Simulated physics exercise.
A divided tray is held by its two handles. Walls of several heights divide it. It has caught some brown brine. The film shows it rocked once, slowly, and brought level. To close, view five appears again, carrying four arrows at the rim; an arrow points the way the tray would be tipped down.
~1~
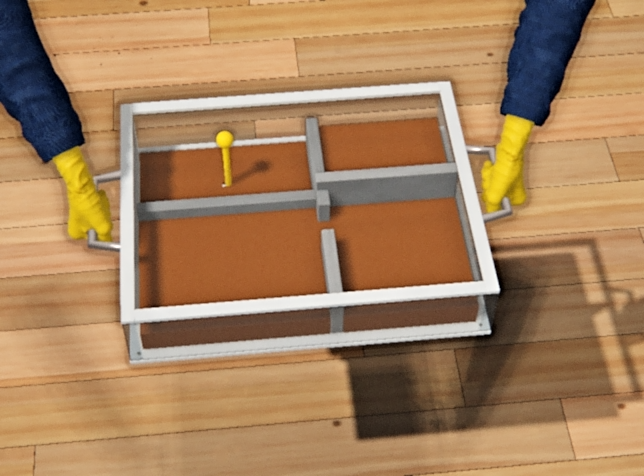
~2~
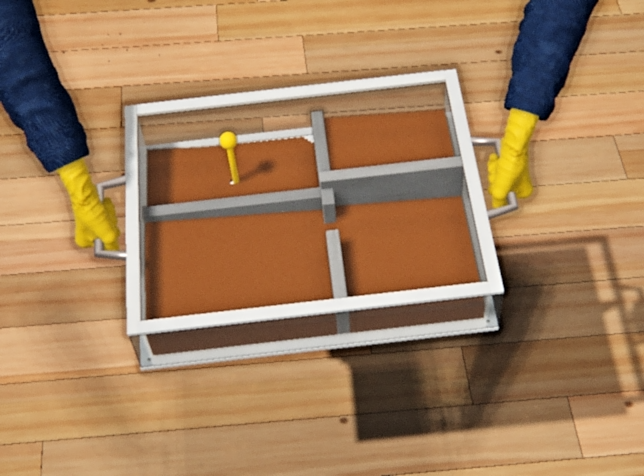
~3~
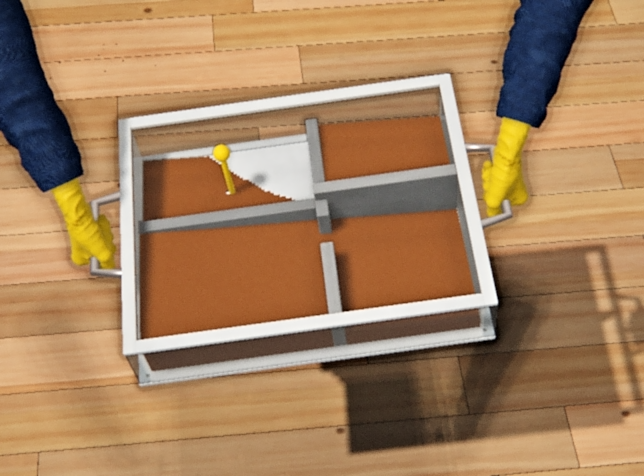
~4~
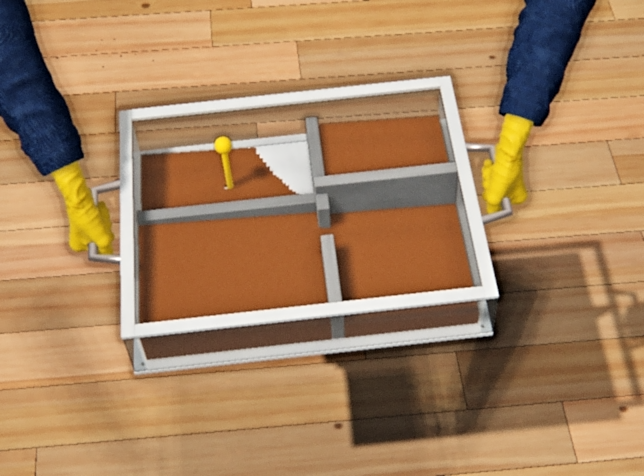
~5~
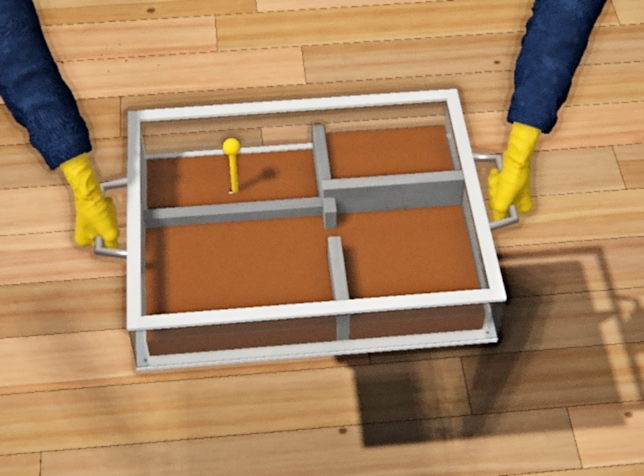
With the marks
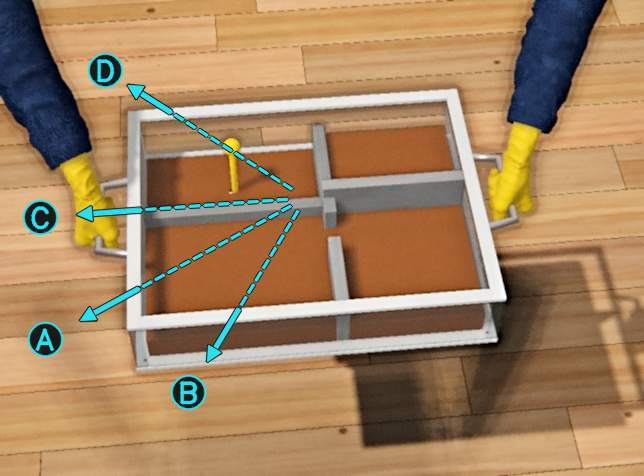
Two yellow-gloved hands tilted a divided tray of brown liquid slightly toward the front left, baring a pale patch of floor near the yellow peg, then leveled it, and the liquid covered the patch again.
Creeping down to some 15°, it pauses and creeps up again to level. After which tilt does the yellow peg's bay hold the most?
Direction D does it best.
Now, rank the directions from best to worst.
The order is D, C, A, B.
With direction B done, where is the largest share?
It is the front left one.
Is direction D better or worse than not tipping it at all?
It is better.
On the marked copy, A ends at (84, 318); B ends at (210, 356); C ends at (82, 214); D ends at (132, 87).
If A is chosen, about 18 % of the liquid ends in the peg's bay; almost none goes over the rim.
If B is chosen, about 8 % of the liquid ends in the peg's bay; nothing spills.
If C is chosen, about 33 % of the liquid ends in the peg's bay; nothing spills.
If D is chosen, about 47 % of the liquid ends in the peg's bay; almost none goes over the rim.
